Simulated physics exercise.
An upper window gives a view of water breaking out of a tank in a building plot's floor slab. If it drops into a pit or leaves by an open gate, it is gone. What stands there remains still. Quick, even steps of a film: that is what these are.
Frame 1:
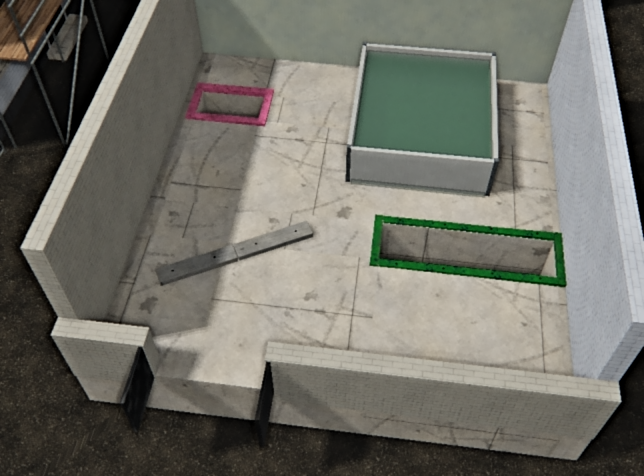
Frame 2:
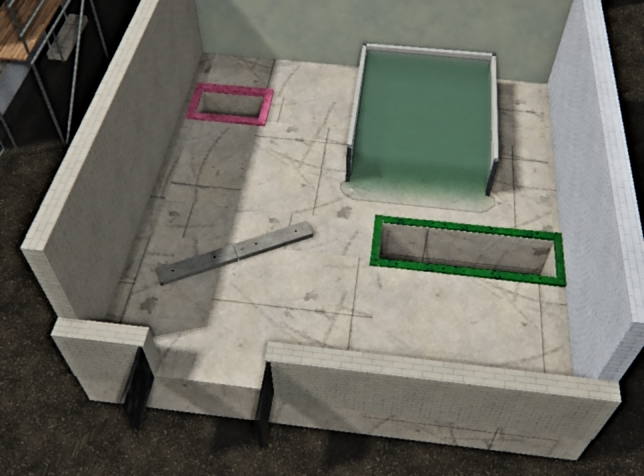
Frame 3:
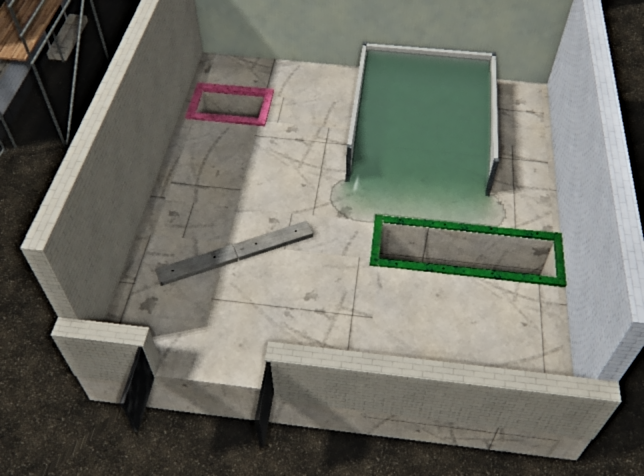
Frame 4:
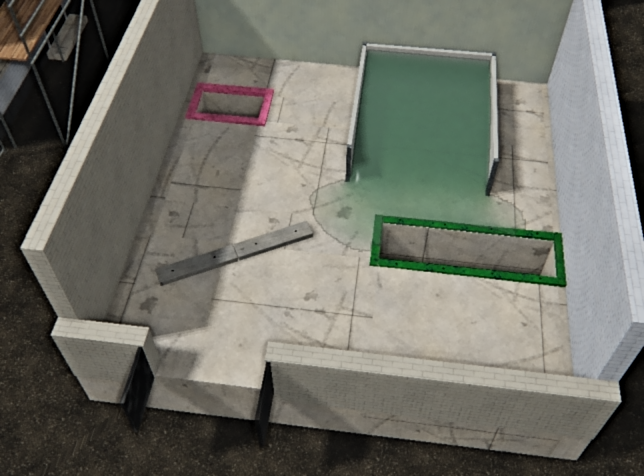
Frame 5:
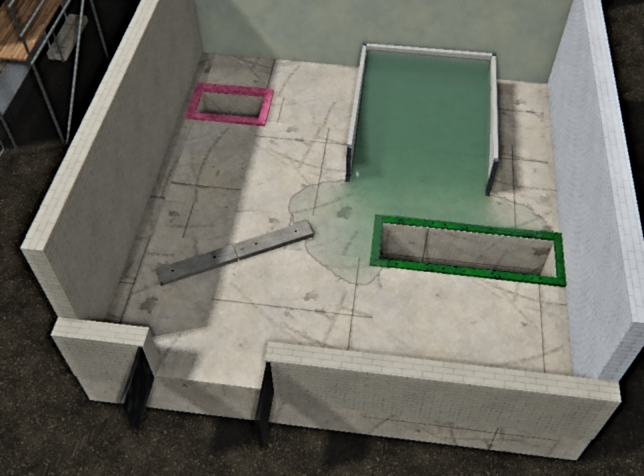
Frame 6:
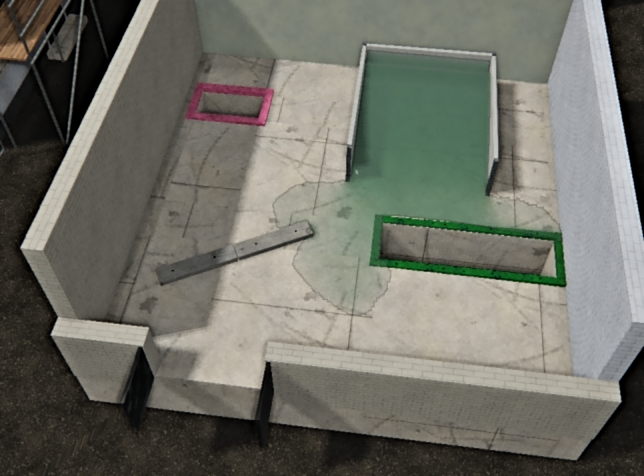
At the start, a tank of green water stands whole and still on a walled concrete floor. Its front side opens and water pours out toward the green-edged pit, then spreads around the pit's left side, reaching the right end of the grey beam and creeping farther forward across the slab.
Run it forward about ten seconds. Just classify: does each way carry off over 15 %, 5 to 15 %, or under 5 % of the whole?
The gate carries off 5 to 15 %; the green pit carries off over 15 %; the pink pit carries off under 5 %.
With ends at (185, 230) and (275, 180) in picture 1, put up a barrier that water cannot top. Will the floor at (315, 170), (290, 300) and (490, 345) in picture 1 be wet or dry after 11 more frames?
In the order given, the spots are spared, swamped and spared.
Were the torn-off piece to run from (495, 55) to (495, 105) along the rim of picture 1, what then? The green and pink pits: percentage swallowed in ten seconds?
In per cent: Green 45, pink 4.
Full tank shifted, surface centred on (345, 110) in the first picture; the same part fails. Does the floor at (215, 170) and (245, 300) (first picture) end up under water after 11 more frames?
I'd say the first one's left untouched and the second one's soaked.
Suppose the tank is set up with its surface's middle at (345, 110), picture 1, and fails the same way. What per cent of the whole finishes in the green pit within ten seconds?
So the green pit gets 30 in a hundred.
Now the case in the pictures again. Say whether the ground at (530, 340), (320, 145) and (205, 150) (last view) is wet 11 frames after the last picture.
The readings in sequence are waterless, waterless, waterless.
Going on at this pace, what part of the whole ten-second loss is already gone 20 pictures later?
My figure: 80 percent.
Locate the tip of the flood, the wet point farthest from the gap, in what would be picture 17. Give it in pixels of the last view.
Best guess: Near (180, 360).
A moment on, water covers 25 % of the floor; the gate 0 %, the green pit 20 %, the pink pit 0 %.
Next, water covers 35 % of the floor; the gate 1 %, the green pit 36 %, the pink pit 0 %.
Then, water covers 50 % of the floor; the gate 5 %, the green pit 49 %, the pink pit 0 %.
Later, water covers 60 % of the floor; the gate 9 %, the green pit 56 %, the pink pit 0 %.
In the end, water covers 70 % of the floor; the gate 11 %, the green pit 58 %, the pink pit 0 %.
